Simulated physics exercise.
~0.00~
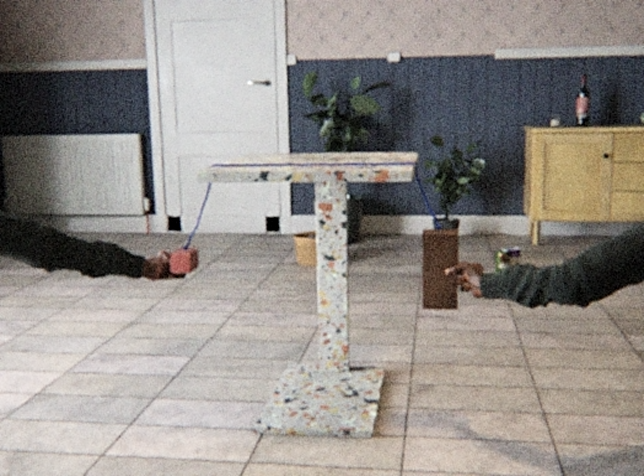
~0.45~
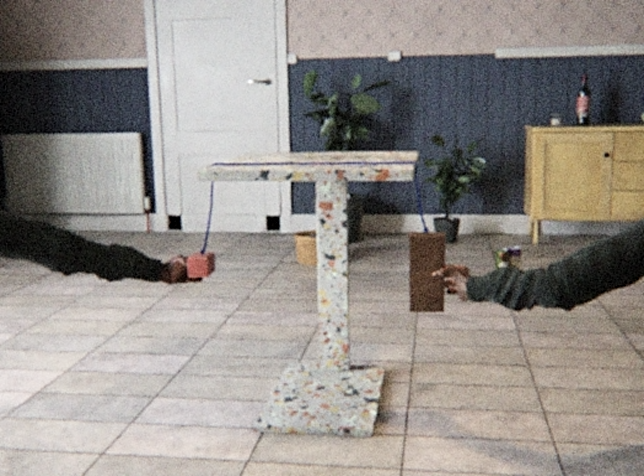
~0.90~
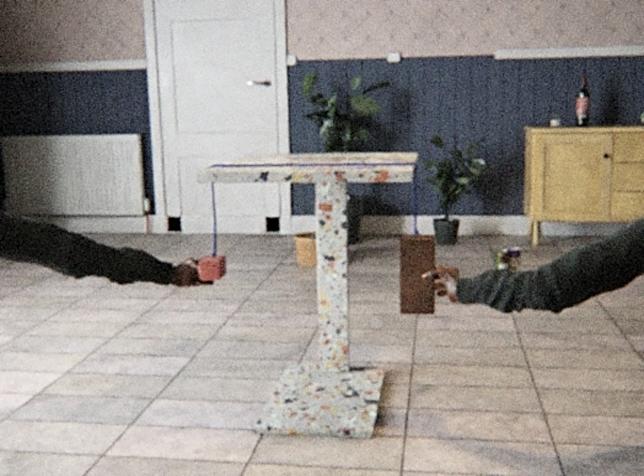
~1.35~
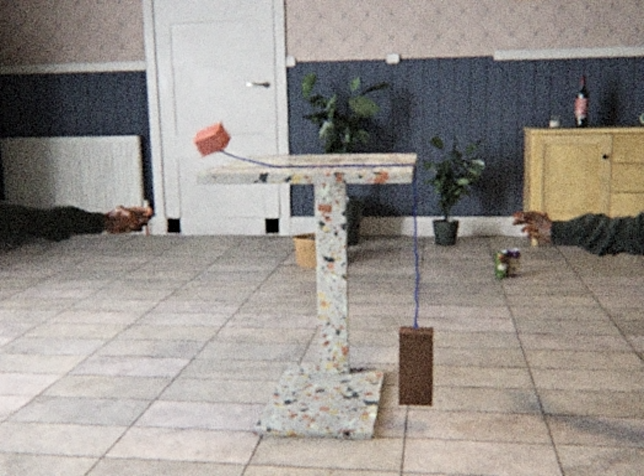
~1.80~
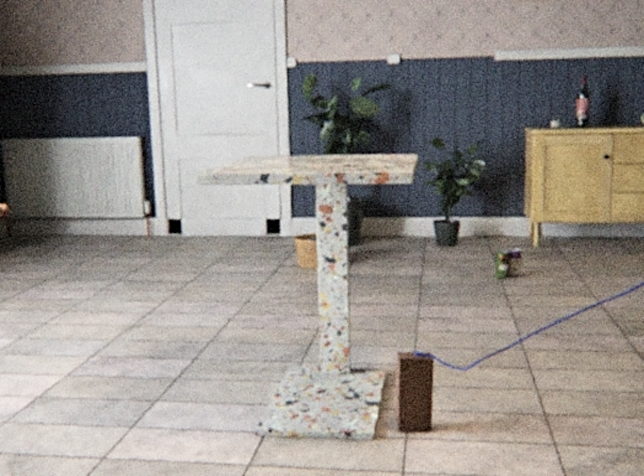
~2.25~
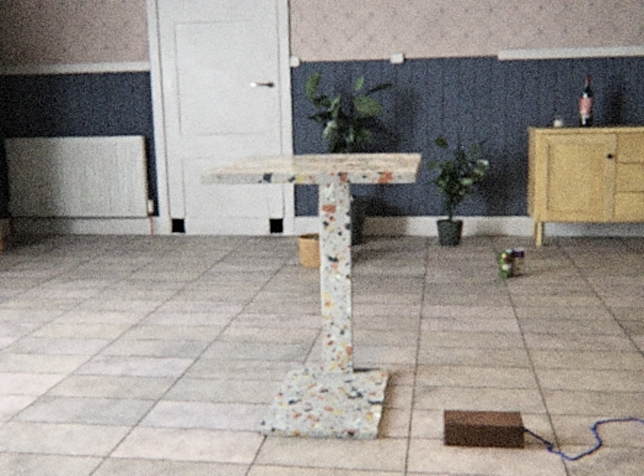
Brown brick dropping to the floor after hands let go, its blue string pulling a red block over a speckled table rightwards.
